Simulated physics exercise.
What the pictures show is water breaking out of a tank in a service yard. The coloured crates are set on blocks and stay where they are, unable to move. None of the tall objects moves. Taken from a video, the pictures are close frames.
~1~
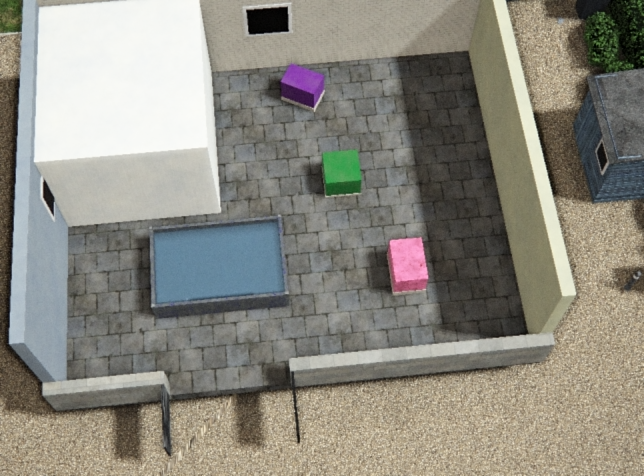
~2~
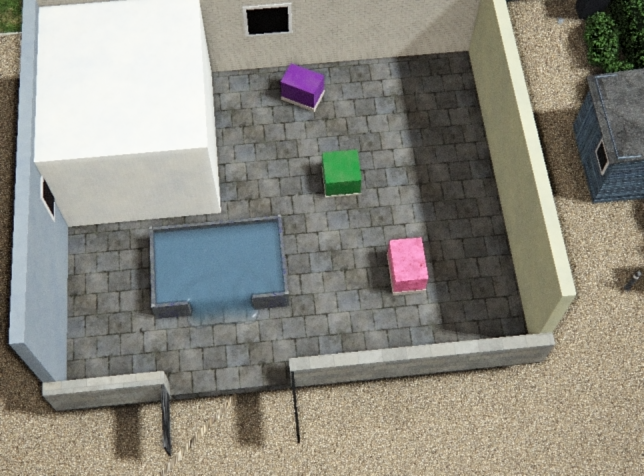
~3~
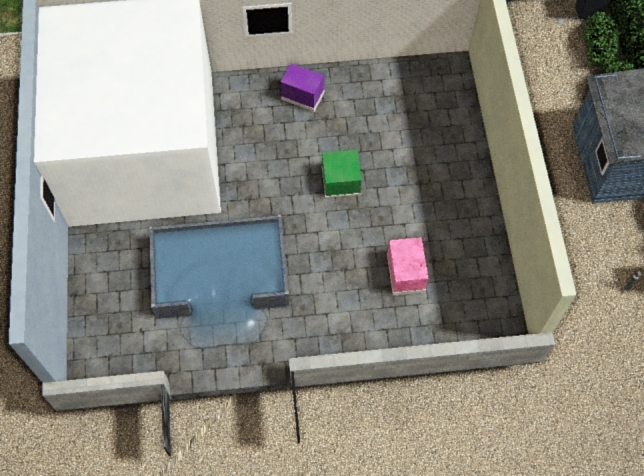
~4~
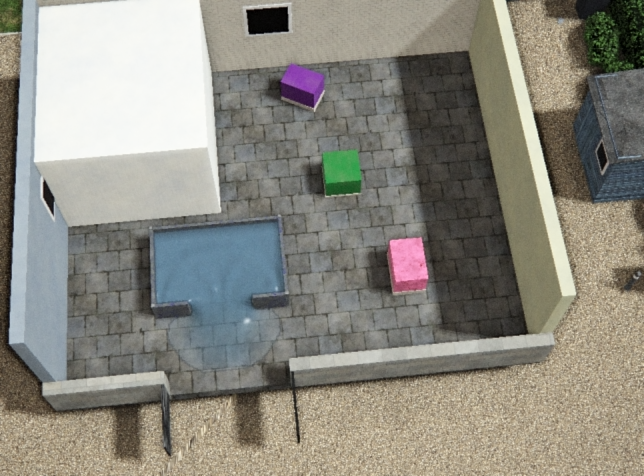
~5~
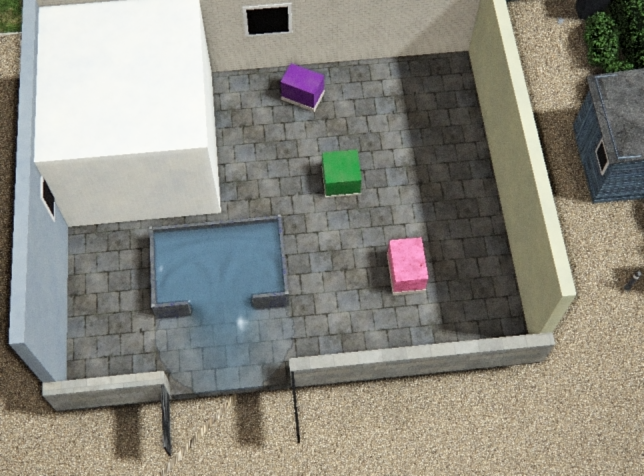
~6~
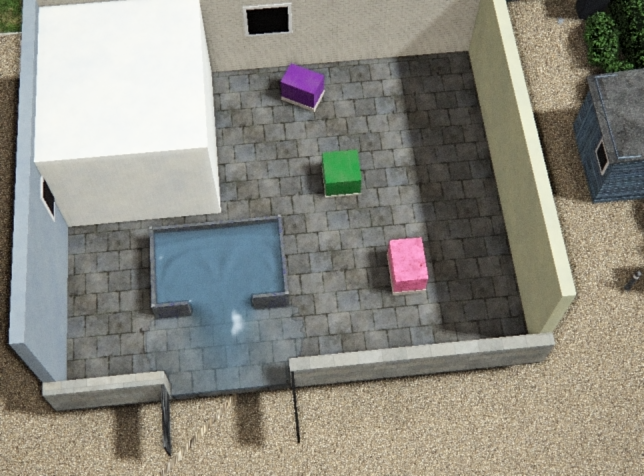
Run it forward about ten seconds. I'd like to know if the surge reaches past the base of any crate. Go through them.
Outcome: The purple crate will be out of the water's reach; the green crate will be out of the water's reach; the pink crate will be out of the water's reach.
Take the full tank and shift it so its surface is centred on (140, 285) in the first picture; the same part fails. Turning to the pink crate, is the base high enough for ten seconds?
Result: Pink is untouched.
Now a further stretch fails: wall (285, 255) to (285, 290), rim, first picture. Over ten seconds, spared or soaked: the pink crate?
Result - pink: Flooded.
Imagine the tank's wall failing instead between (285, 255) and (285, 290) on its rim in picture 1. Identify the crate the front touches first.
The one in pink, by my reading.
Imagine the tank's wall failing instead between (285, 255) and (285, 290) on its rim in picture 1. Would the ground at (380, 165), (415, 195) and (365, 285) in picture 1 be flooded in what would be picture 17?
One by one, they turn out not soaked, drenched and drenched.
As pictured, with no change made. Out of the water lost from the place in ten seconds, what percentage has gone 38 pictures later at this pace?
Working it through, I arrive at 85 per cent.
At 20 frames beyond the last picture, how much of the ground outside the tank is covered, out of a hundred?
I'd say 15 per cent.
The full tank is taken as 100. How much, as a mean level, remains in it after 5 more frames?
Around 68 percent.
A moment on, water covers 10 % of the floor; the purple crate not reached, the green crate not reached, the pink crate not reached.
Next, water covers 10 % of the floor; the purple crate not reached, the green crate not reached, the pink crate not reached.
Then, water covers 15 % of the floor; the purple crate not reached, the green crate not reached, the pink crate water round its plinth.
Later, water covers 20 % of the floor; the purple crate not reached, the green crate not reached, the pink crate water round its plinth.
In the end, water covers 25 % of the floor; the purple crate stayed above the water, the green crate stayed above the water, the pink crate stayed above the water.
